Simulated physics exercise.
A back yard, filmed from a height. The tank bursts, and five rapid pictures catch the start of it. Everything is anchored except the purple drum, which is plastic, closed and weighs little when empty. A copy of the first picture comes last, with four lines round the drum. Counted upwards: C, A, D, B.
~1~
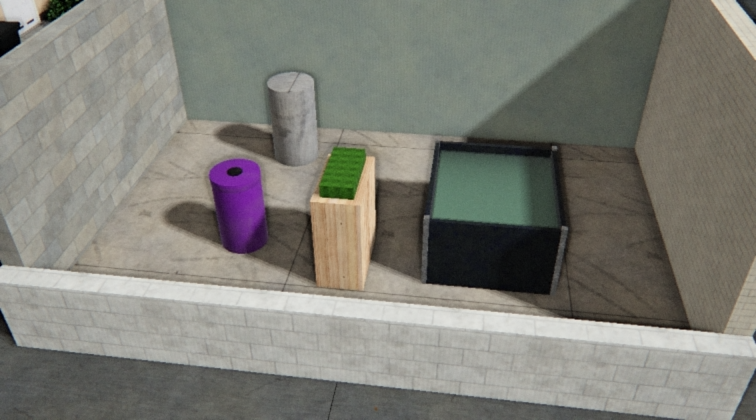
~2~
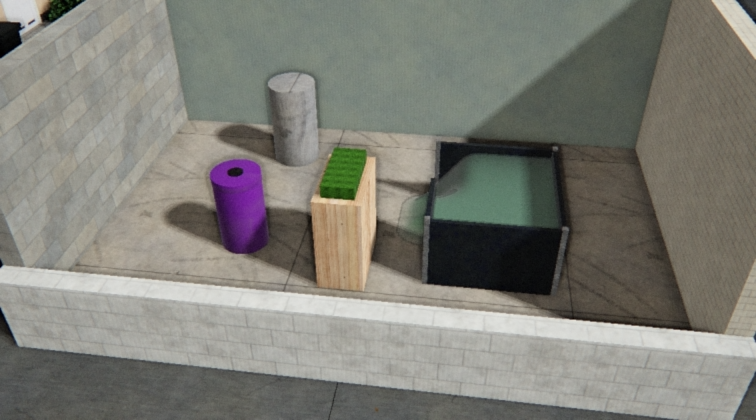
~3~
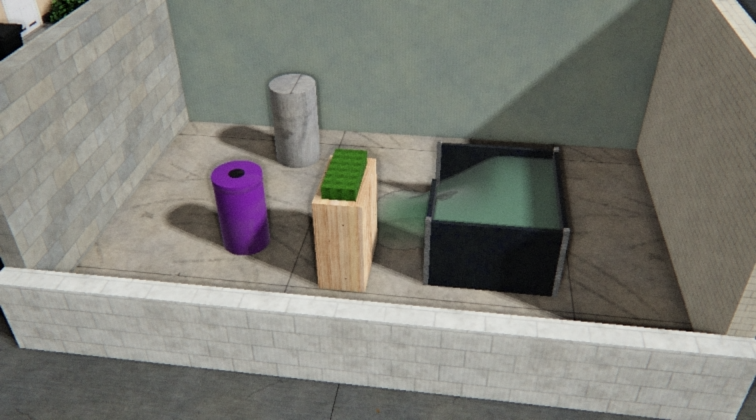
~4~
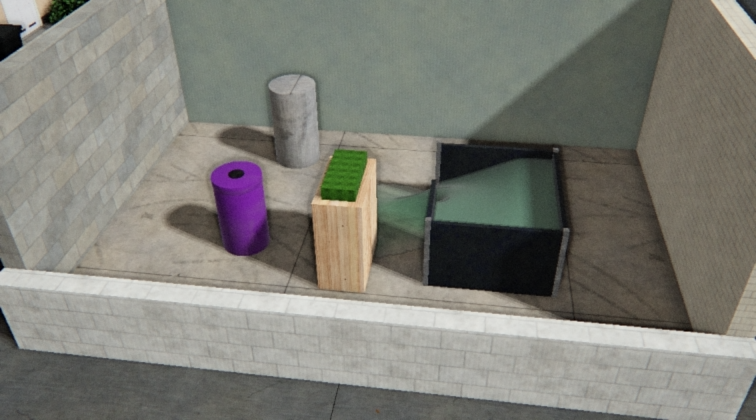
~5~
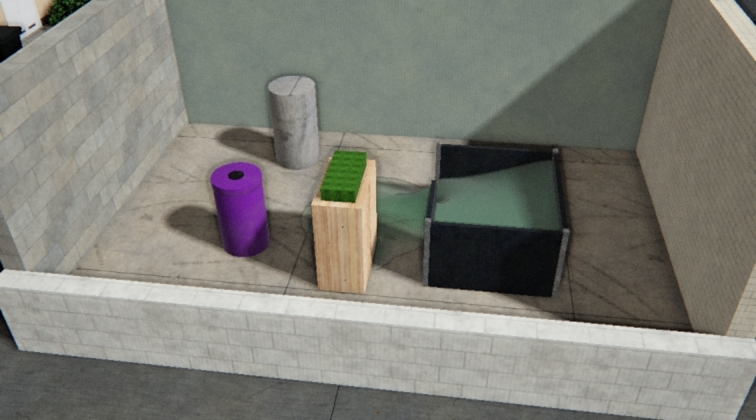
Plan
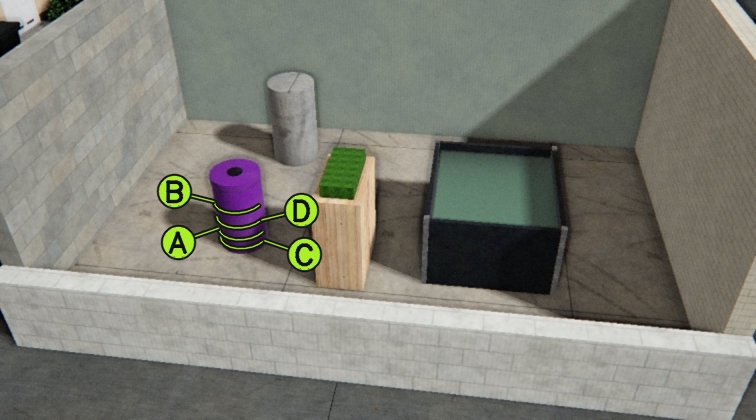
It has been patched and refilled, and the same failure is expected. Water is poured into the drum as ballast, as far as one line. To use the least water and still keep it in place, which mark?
Use level A.
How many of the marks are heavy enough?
Three.
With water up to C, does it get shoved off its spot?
Yes, that goes wrong.
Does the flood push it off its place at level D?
No.
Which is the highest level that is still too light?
It is C.
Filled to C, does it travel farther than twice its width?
No.
On the marked copy, A at (235, 239); B at (231, 213); C at (237, 248); D at (233, 227); from the bottom up C, A, D, B.
For level A, it shifts by a finger or two and stays.
For level B, it does not move.
For level C, it is pushed about its own width away.
For level D, it does not move.
